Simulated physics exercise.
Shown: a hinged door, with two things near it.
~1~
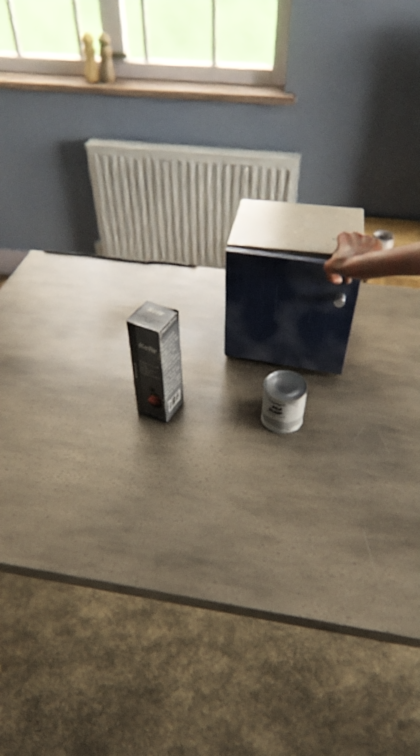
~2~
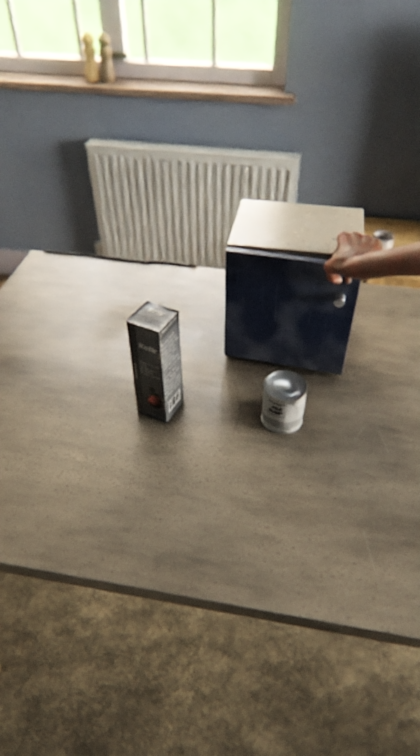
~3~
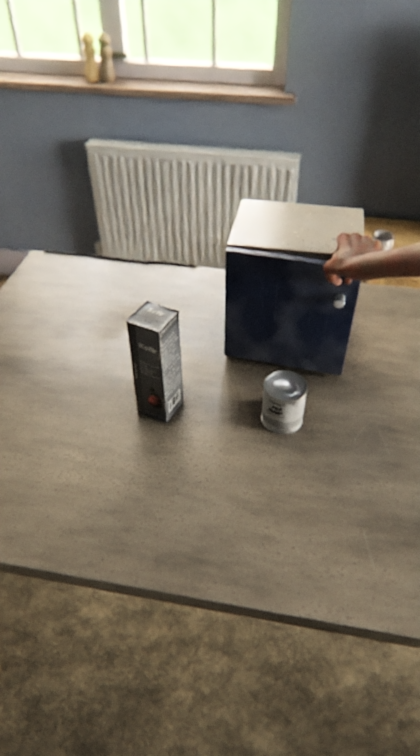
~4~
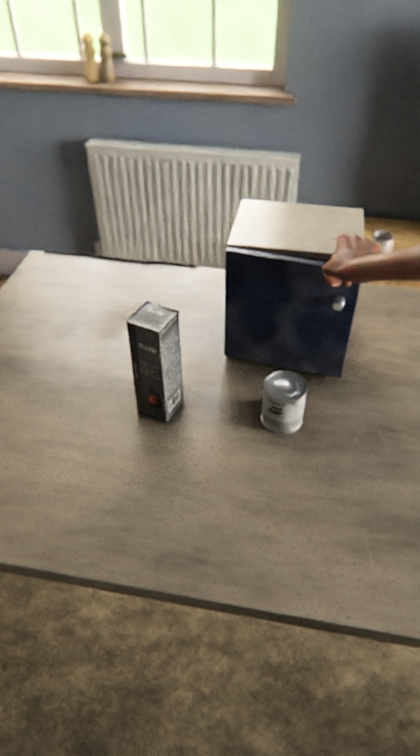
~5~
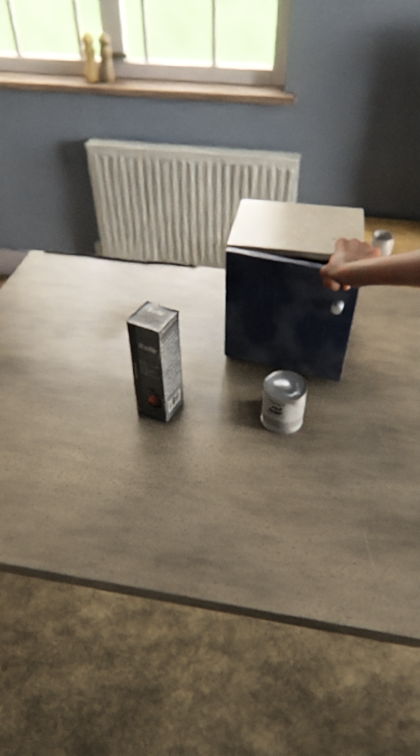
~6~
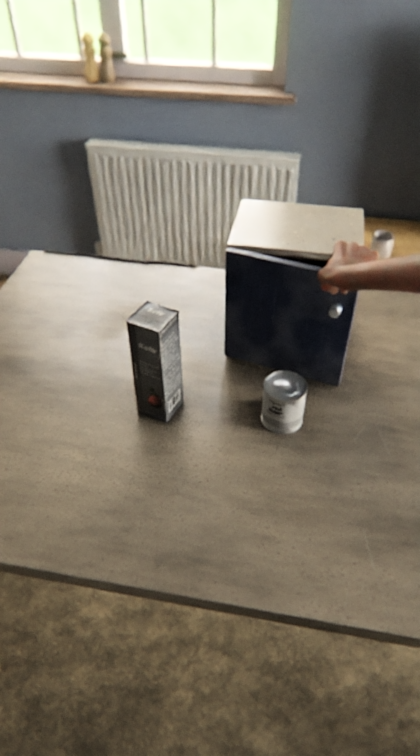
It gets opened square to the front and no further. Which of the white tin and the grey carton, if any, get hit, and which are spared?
The white tin gets hit. The grey carton stays put.
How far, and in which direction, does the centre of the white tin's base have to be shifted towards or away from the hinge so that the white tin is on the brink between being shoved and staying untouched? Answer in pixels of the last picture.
Down, by 36 pixels.
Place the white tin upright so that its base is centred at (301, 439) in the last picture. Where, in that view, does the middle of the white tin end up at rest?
It finishes near (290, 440).
Then, 1.42 s past the last view, door 58° open; white tin travelled about its own width near (250, 420); grey carton at rest near (157, 365).
Finally, the white tin is pushed along, near (179, 425); the grey carton remains where it is, near (157, 365).
